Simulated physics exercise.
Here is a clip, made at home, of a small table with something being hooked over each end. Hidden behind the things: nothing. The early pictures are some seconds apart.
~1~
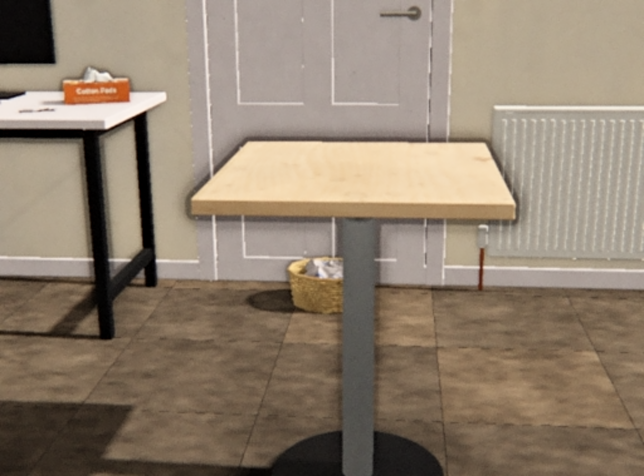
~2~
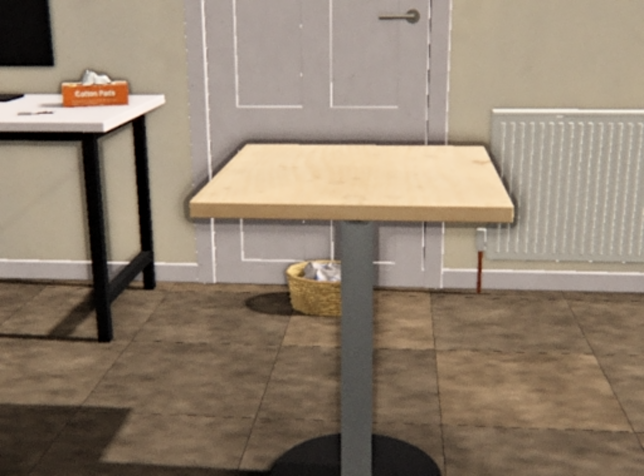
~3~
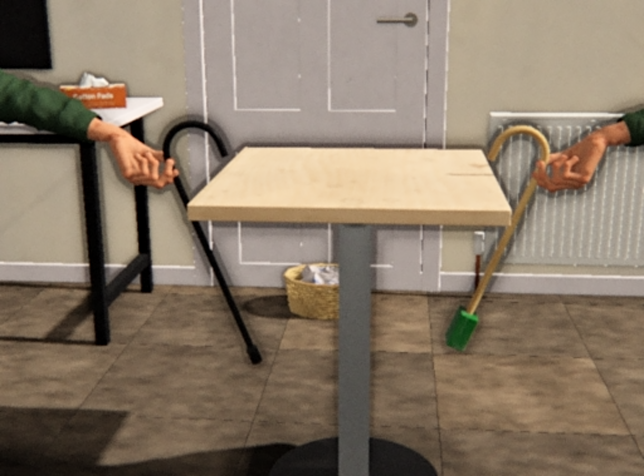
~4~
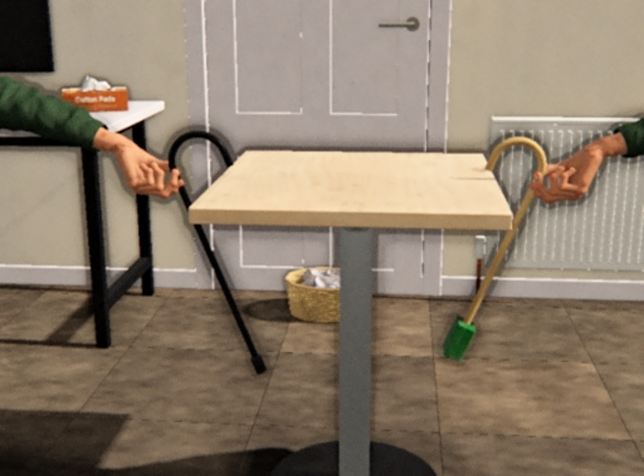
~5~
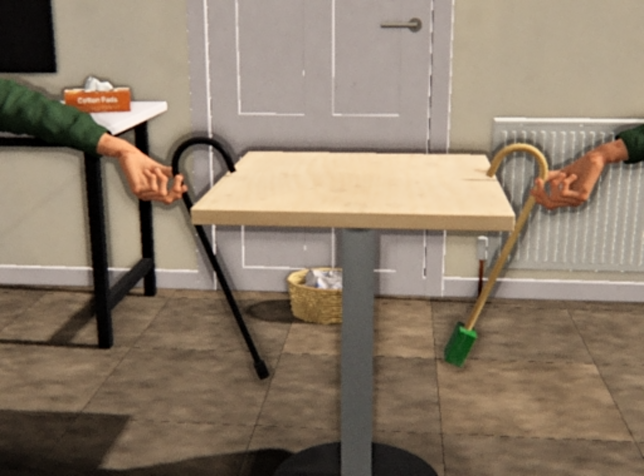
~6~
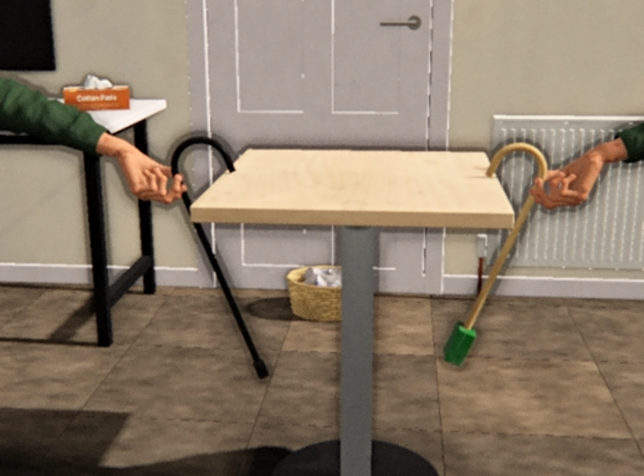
Two hands bring a black cane and a green-ended stick to opposite sides of a table.
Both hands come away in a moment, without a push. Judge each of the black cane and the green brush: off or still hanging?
The black cane stays put; the green brush stays put.
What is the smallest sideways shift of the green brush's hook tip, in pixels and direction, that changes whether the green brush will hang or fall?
Around 8 pixels to the right.
Then, 0.32 s later than the last frame, black cane at rest near (239, 257); green brush at rest near (482, 253).
Then, 0.70 s later than the last frame, black cane at rest near (238, 257); green brush at rest near (483, 253).
When it is over, the black cane stays hooked on the edge, near (239, 257); the green brush stays hooked on the edge, near (481, 253).
